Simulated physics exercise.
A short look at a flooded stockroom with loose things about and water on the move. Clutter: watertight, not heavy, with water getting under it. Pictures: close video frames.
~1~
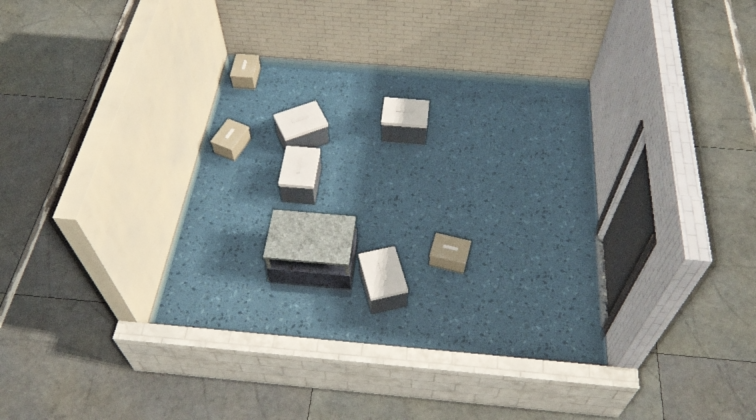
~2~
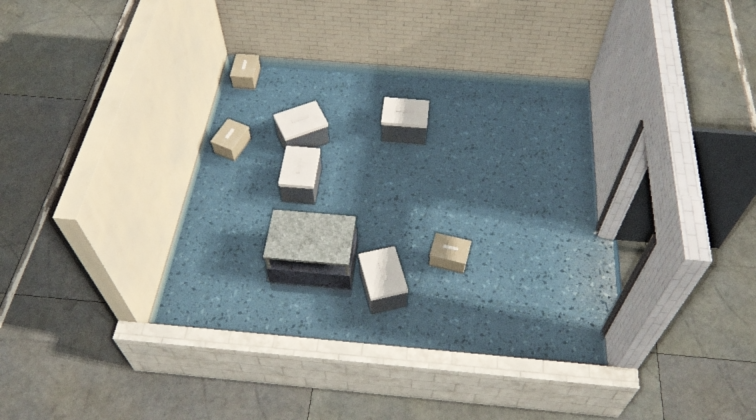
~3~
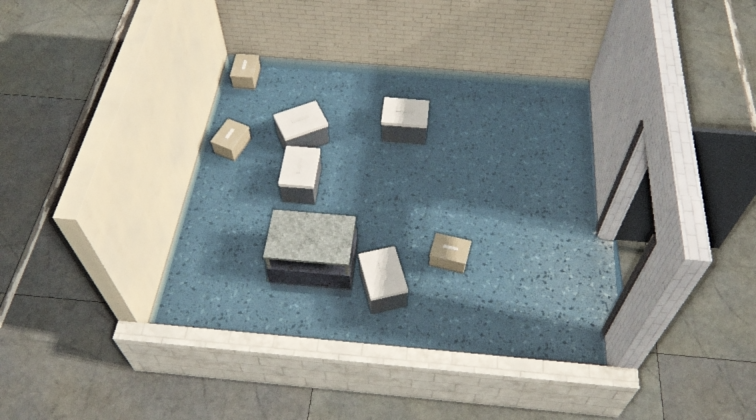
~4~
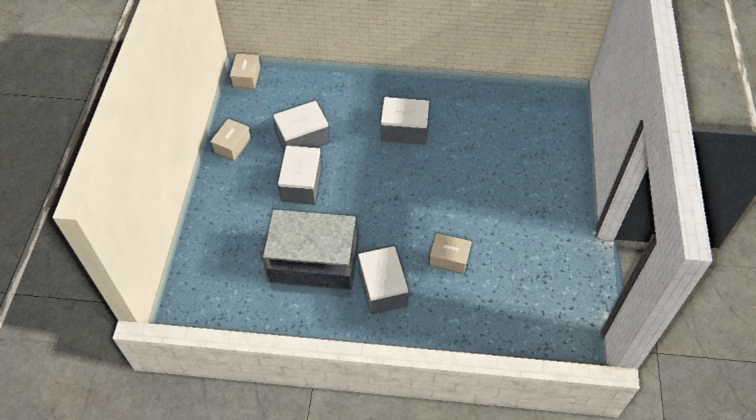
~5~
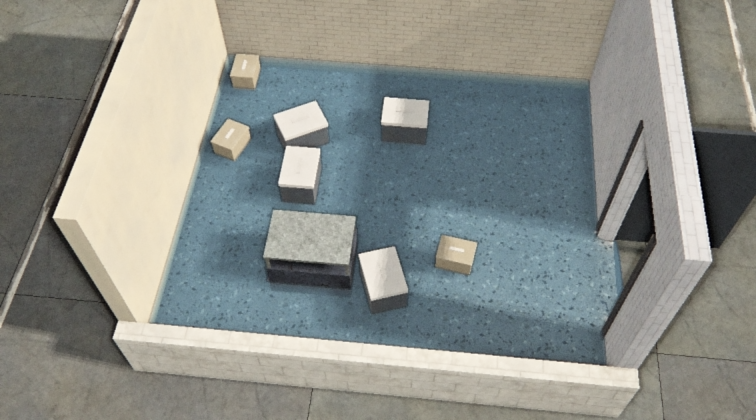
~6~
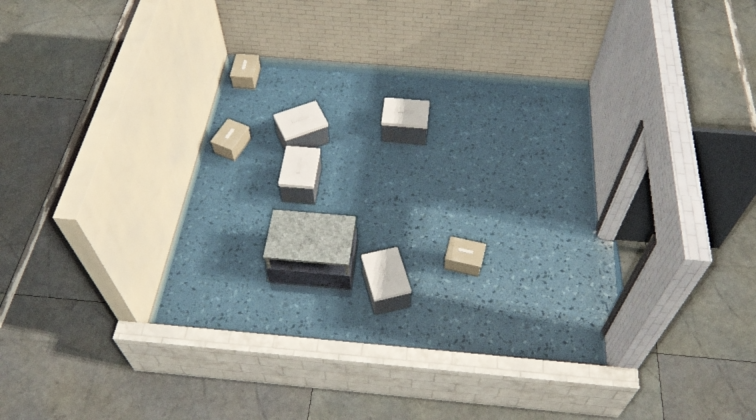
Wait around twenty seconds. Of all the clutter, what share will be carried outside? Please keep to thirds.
What's gone ends up between a third and two thirds of the lot.
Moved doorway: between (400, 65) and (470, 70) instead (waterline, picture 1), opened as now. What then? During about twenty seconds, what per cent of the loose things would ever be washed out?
By my count it's 30 percent.
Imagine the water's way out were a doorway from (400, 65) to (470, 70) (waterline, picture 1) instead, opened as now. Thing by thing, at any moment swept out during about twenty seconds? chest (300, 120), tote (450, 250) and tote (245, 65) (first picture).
Okay, one after another: Departs, then never departs, then never departs.
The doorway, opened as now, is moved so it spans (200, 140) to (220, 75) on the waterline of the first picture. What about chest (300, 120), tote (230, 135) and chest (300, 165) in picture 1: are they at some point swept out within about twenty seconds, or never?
Lost, lost and lost.
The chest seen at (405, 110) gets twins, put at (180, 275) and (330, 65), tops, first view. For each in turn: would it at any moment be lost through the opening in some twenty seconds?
Remains, remains.
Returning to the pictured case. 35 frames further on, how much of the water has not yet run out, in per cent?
Roughly 58 in a hundred.
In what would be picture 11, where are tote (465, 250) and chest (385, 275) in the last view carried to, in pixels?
About (515, 273), then about (422, 284).
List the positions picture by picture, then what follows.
A tote at (451, 248), afloat; a chest at (383, 272), afloat; 0 of 7 have shifted, in the first frame.
A tote at (451, 248) floats; a chest at (383, 272) floats; 0 of 7 have shifted, in the second frame.
A tote at (451, 248), afloat; a chest at (383, 272), afloat; 0 of 7 have shifted, in the third frame.
A tote at (451, 248), afloat; a chest at (383, 272), afloat; 0 of 7 have shifted, in the fourth frame.
A tote at (457, 250), afloat, close to its start; a chest at (383, 272), afloat; 1 of 7 have shifted, in the fifth frame.
A tote at (466, 251) floats, close to its start; a chest at (386, 273) floats, close to its start; 1 of 7 have shifted, in the sixth frame.
A moment on, 0 of 7 are out; 7 afloat.
Next, 1 of 7 are out; 6 afloat.
Later, 2 of 7 are out; 5 afloat.
In the end, 3 of 7 are out; 4 afloat.
